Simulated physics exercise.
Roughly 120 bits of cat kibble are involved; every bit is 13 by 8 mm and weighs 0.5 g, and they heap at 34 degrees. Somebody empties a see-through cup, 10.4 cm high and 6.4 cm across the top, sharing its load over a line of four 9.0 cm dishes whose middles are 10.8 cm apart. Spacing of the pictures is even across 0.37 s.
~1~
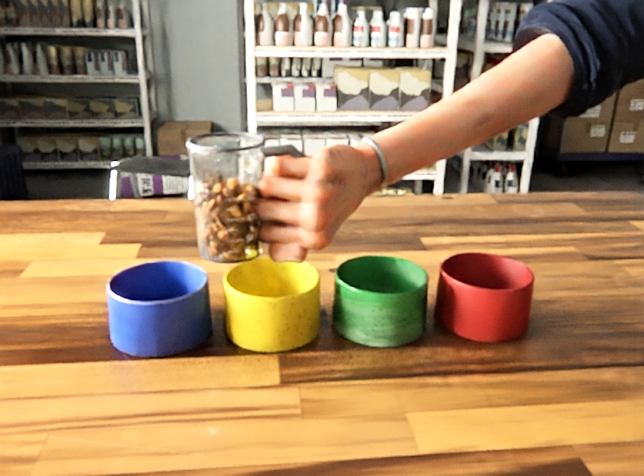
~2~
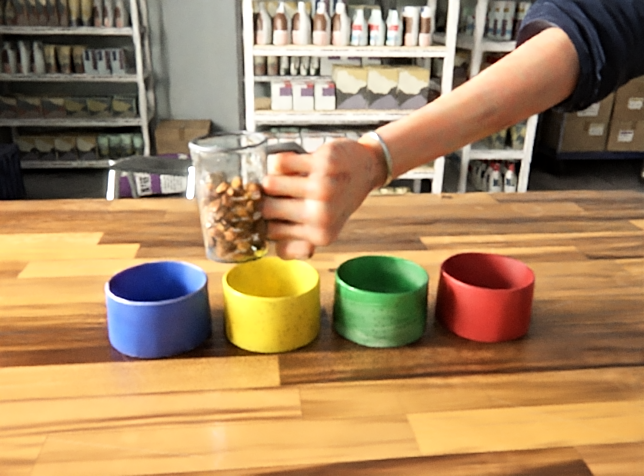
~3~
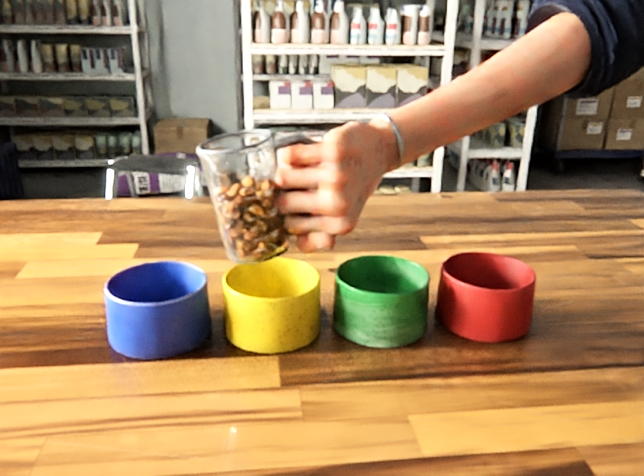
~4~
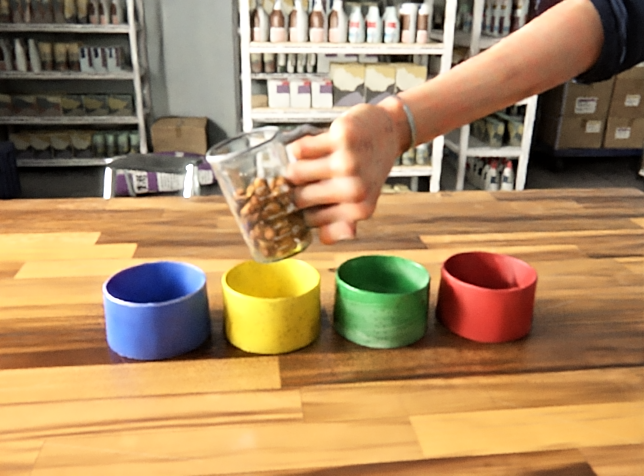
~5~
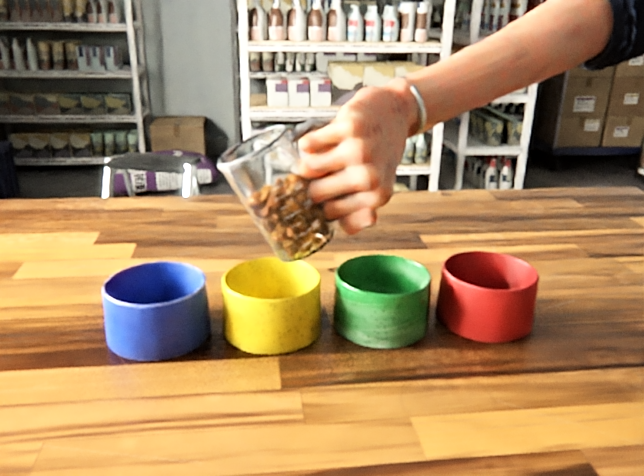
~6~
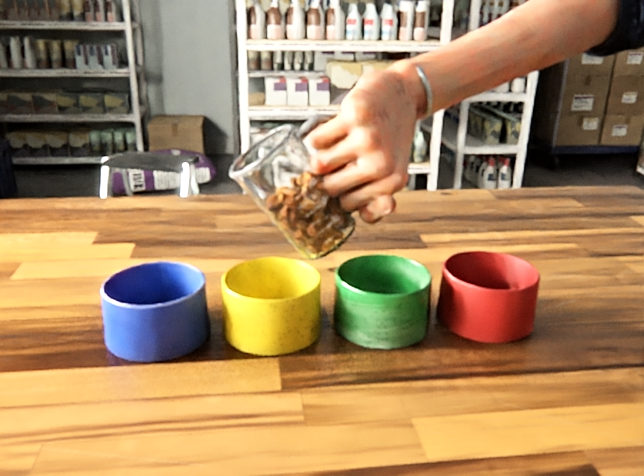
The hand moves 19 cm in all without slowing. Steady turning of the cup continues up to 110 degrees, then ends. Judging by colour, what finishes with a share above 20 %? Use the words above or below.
Red dish - below; blue dish - below; green dish - above; yellow dish - below; counter - below.
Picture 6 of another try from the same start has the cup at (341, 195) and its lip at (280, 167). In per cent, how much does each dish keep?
In the end red holds 0, blue holds 0, green holds 80, yellow holds 0.
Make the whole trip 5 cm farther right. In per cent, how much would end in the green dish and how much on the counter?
Green: 60, counter: 20.
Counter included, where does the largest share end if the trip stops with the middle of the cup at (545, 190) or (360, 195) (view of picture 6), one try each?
The winner: Red; yellow.
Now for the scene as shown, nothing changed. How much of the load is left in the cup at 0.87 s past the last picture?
About 85 percent.
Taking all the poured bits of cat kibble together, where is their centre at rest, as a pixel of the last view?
When it all comes to rest, the middle is near (375, 308).
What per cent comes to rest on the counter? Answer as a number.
The share comes to some 0 percent.
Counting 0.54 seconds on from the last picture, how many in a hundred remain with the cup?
It comes to about 100 percent.
Then, 0.33 s after the last picture, tilt 75 degrees; cup holds 100 %.
Then, 0.54 s after the last picture, tilt 99 degrees; cup holds 100 %.
Then, 0.87 s after the last picture, tilt 110 degrees; cup holds 85 %, green 15 %.
In the end, red 0 %, blue 0 %, green 80 %, yellow 0 %, counter 0 %, cup 20 %.
